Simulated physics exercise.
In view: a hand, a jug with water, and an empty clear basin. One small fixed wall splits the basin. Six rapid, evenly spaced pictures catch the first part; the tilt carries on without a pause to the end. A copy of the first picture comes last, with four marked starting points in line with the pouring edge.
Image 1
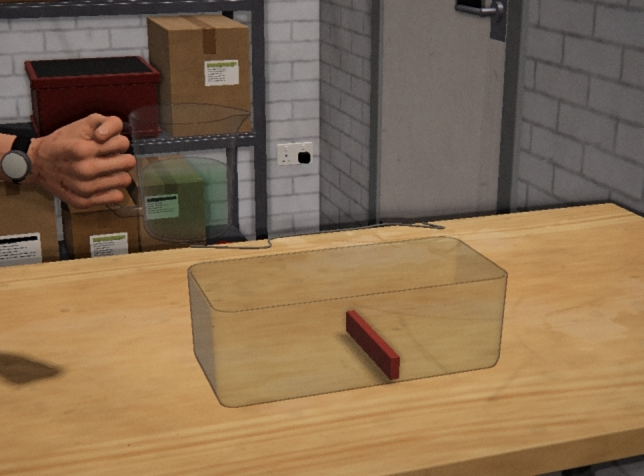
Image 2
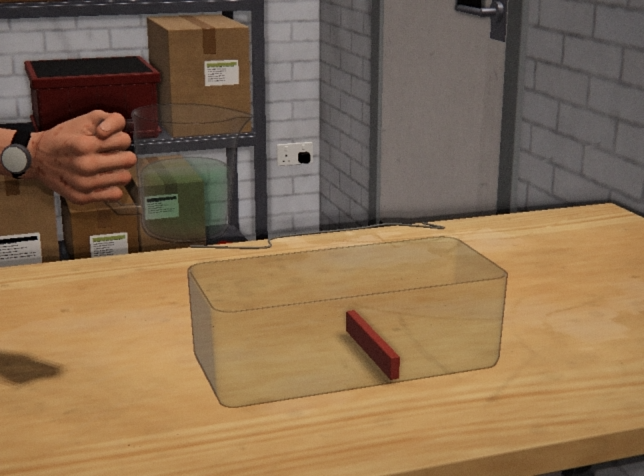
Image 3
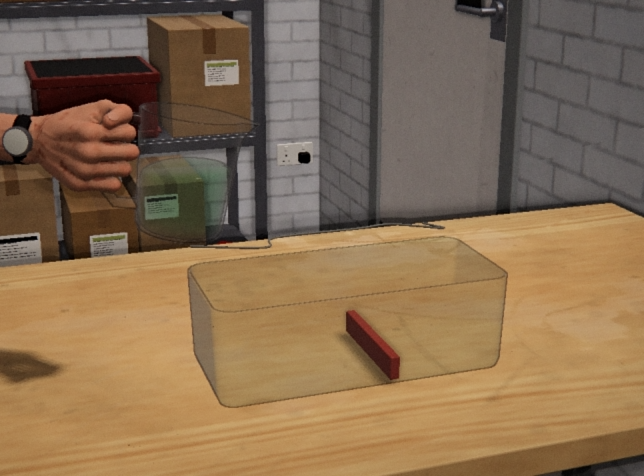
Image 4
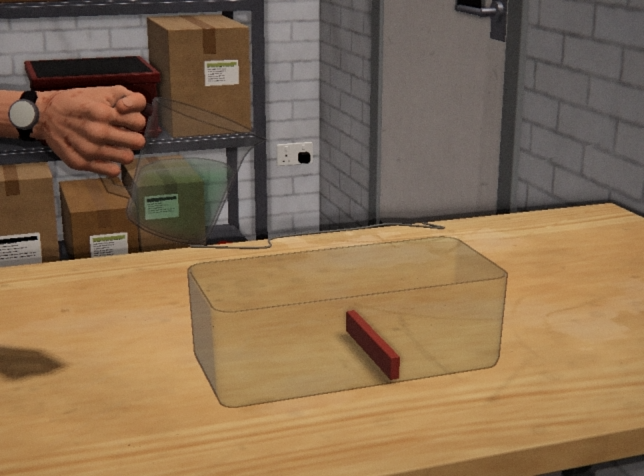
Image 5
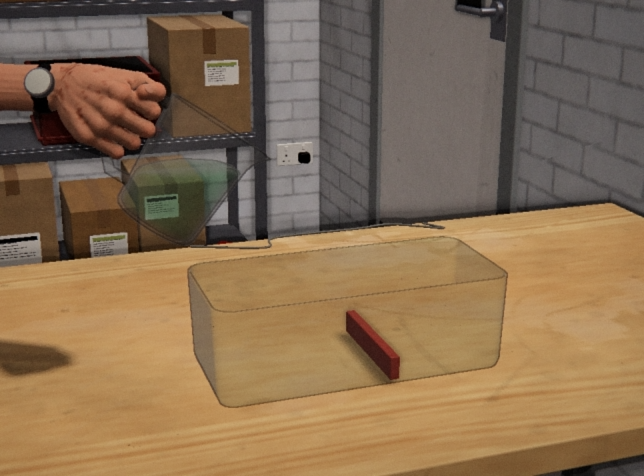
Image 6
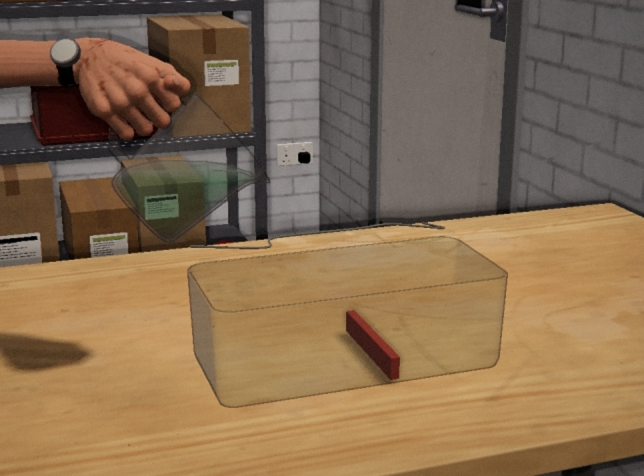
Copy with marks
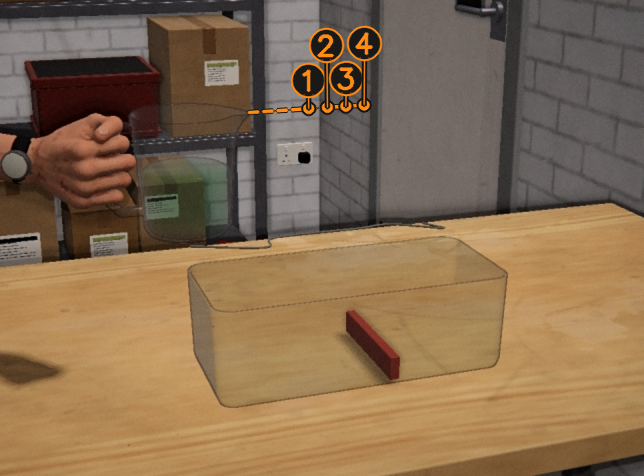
A hand tilting a clear jug of water steadily rightward beside an empty transparent basin with a low red wall inside.
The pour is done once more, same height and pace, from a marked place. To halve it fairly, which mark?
The answer is place 2.
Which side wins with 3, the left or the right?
The right side.
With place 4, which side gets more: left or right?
The right side.
On the marked copy, 1 at (308, 108); 2 at (327, 107); 3 at (345, 106); 4 at (364, 105).
For place 1, about 86 % ends left of the wall and 12 % right of it.
For place 2, about 53 % ends left of the wall and 47 % right of it.
For place 3, about 18 % ends left of the wall and 80 % right of it.
For place 4, about 12 % ends left of the wall and 86 % right of it.
